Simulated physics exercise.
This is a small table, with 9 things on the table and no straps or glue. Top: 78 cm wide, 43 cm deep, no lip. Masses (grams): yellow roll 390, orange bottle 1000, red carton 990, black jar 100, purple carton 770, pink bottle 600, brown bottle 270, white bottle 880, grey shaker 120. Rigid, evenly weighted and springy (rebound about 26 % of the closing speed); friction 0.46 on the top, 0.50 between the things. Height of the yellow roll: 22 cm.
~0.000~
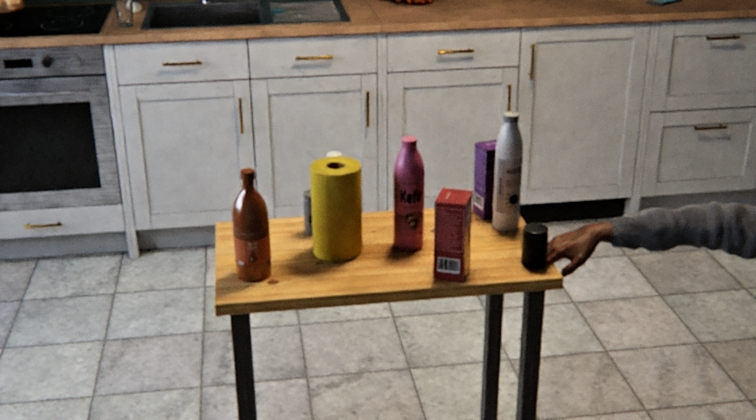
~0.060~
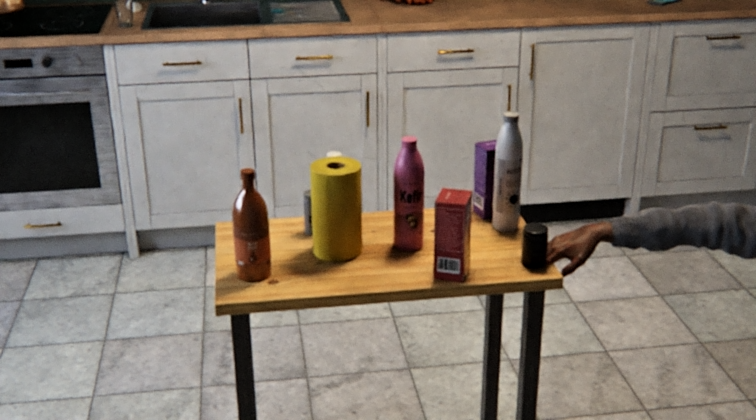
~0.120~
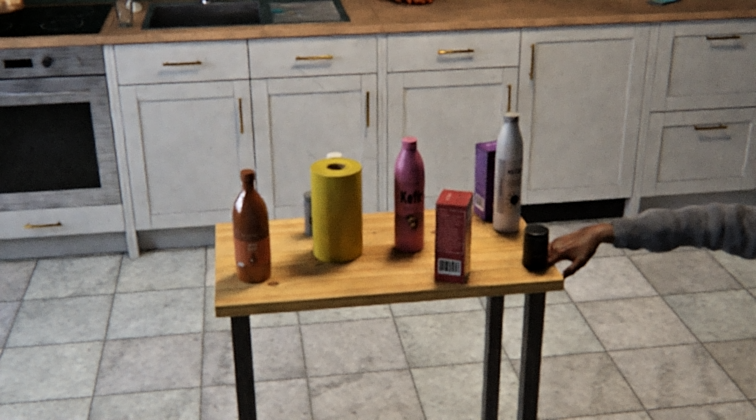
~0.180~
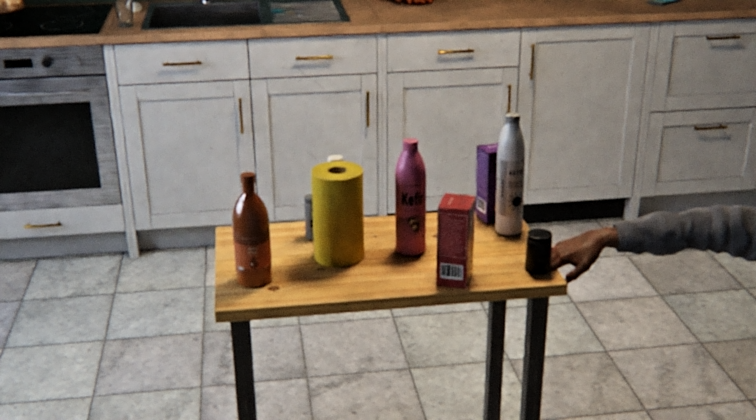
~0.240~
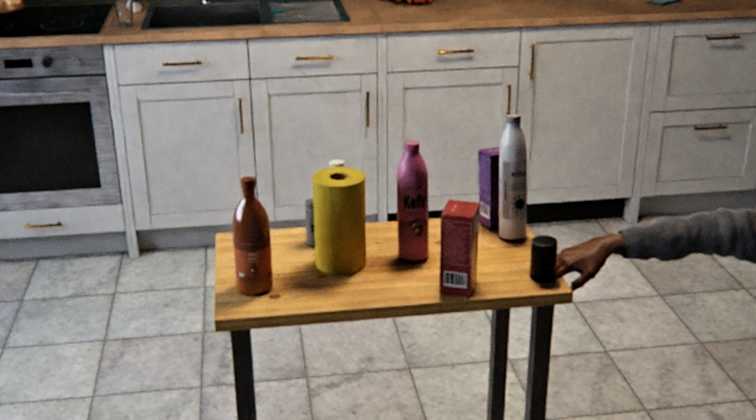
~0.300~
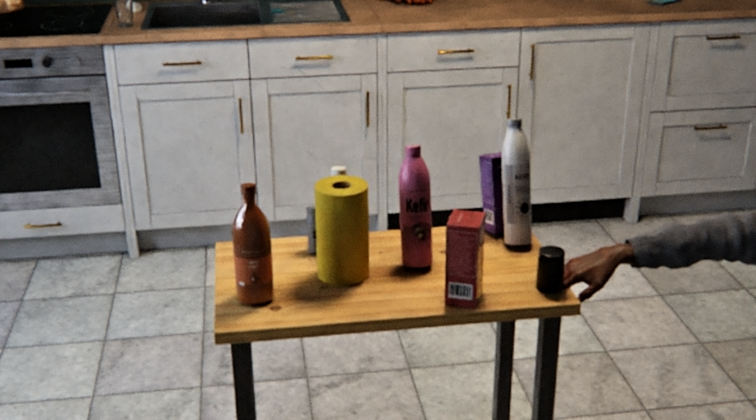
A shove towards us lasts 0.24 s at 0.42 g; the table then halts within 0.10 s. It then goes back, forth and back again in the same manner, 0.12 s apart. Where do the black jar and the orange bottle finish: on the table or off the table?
The black jar falls off the table and the orange bottle falls off the table.
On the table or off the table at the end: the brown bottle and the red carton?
The brown bottle is still on the table; the red carton finishes off the table.
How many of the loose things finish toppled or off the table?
That comes to 9.
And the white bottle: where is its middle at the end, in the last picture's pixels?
At about (493, 254).
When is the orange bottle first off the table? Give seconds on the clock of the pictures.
At about 0.8 s.
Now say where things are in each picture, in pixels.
Black jar (535, 245); orange bottle (251, 223), in the first frame.
Purple carton (495, 179); pink bottle (409, 193), in the second frame.
Table 1 cm from its start; white bottle (509, 172), in the third frame.
Table 3 cm from its start; white bottle (510, 174) leaning 4°; grey shaker (313, 217), in the fourth frame.
Table 7 cm from its start; white bottle (513, 177) leaning 10°; red carton (459, 248), in the fifth frame.
Table 12 cm from its start; black jar (551, 269); orange bottle (252, 242) leaning 7°, in the sixth frame.
After 0.70 s, table 10 cm from its start; red carton now off the table; orange bottle leaning 29° near (254, 255); black jar leaning 20° near (560, 280).
After 1.20 s, table 11 cm from its start; orange bottle and black jar now off the table; pink bottle on its side; white bottle on its side.
After 1.70 s, table 2 cm from its start; yellow roll and pink bottle now off the table; purple carton leaning 75°; brown bottle on its side.
After 2.20 s, purple carton now off the table; white bottle on its side; brown bottle on its side.
At rest (4.1 s), off the table, yellow roll, orange bottle, red carton, black jar, purple carton and pink bottle; tipped over on the table, brown bottle, white bottle and grey shaker.
